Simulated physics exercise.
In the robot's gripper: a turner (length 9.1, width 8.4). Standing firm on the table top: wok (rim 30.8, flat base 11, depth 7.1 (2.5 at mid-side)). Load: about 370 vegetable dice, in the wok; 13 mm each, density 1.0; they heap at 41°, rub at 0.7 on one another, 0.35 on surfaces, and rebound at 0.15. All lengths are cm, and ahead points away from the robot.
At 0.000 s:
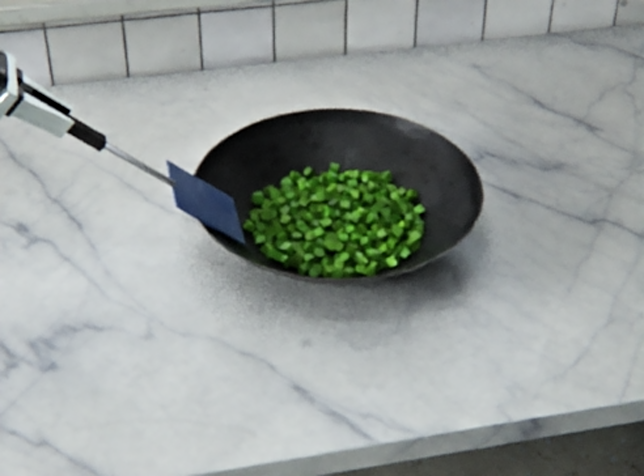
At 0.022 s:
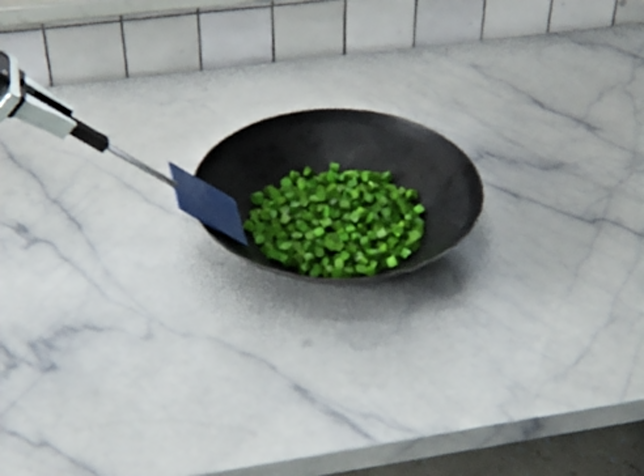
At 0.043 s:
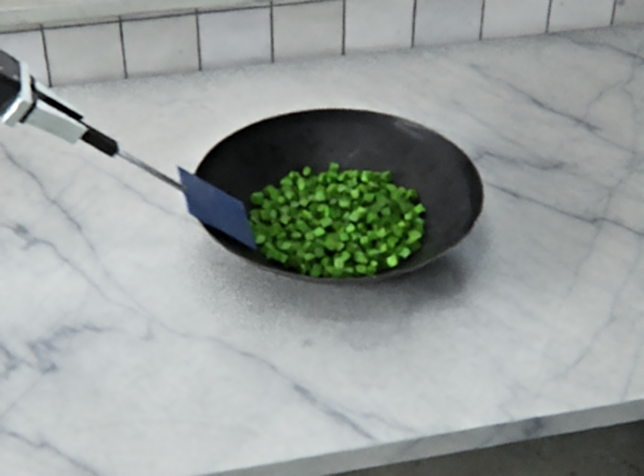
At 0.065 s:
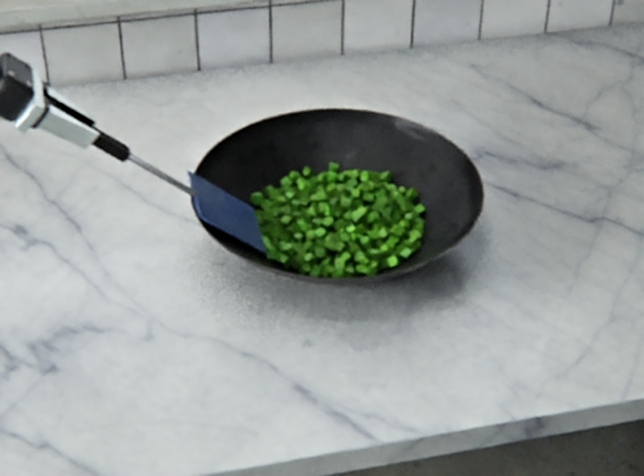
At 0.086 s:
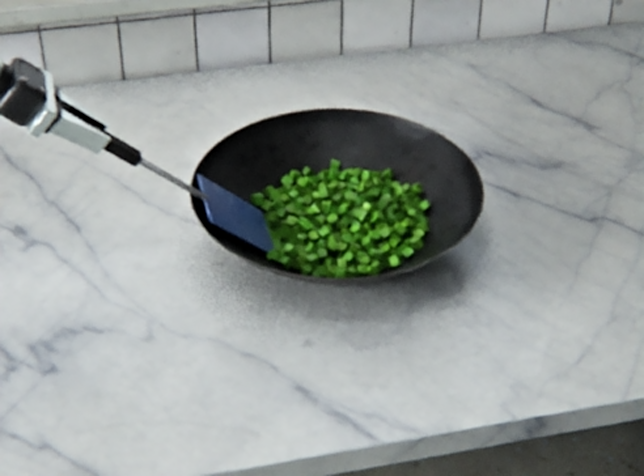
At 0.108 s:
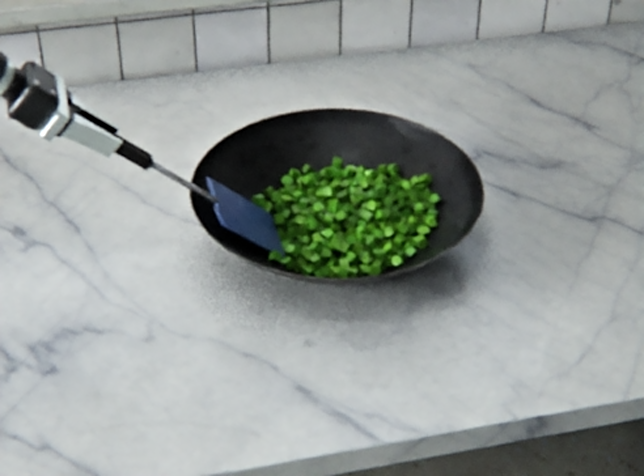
On a marble countertop, a robot gripper sliding a blue turner rightward into a dark wok, nudging diced green vegetables slightly right.
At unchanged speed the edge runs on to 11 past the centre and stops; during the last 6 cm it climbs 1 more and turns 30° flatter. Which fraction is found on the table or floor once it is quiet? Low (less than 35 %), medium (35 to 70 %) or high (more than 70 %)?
Answer: Low; less than 35 % of the vegetable dice finish on the table or floor.
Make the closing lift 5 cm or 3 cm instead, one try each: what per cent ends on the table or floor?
About 25 and 30 per cent.
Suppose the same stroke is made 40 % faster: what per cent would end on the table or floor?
Then about 45 per cent.
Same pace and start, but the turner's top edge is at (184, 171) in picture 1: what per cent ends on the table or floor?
Some 30 per cent.
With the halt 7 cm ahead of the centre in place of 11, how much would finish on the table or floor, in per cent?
Then about 15 per cent.
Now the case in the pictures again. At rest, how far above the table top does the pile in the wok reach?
Some 9.0 cm.
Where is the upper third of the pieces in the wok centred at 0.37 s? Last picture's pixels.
Near (440, 171).
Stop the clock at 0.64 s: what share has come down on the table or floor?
Some 25 per cent.
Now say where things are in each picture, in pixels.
Turner top edge at (171, 183), sloping 42°; upper third of the load around (337, 216), from x 250 to 420, top at y 170; 370 in the wok, in the first frame.
Turner top edge at (173, 184), sloping 42°; upper third of the load around (338, 216), from x 250 to 420, top at y 170, in the second frame.
Turner top edge at (183, 189), sloping 42°; upper third of the load around (338, 216), from x 250 to 420, top at y 170, in the third frame.
Turner top edge at (193, 193), sloping 42°; upper third of the load around (339, 214), from x 255 to 420, top at y 170, in the fourth frame.
Turner top edge at (204, 197), sloping 42°; upper third of the load around (345, 211), from x 260 to 425, top at y 165, in the fifth frame.
Turner top edge at (214, 200), sloping 42°; upper third of the load around (362, 208), from x 260 to 435, top at y 165; 370 in the wok, in the sixth frame.
By 0.24 s, sloping 42°, highest piece 8 above the table; 370 in the wok.
By 0.37 s, sloping 33°, highest piece 9 above the table; 357 in the wok, 13 on the blade or in flight.
By 0.64 s, sloping 12°, highest piece 9 above the table; 268 in the wok, 100 on the table or floor, 2 on the blade or in flight.
By 1.69 s, sloping 12°, highest piece 9 above the table; 268 in the wok, 102 on the table or floor.
Final count, 268 in the wok, 102 on the table or floor. That is 28 % on the table or floor.
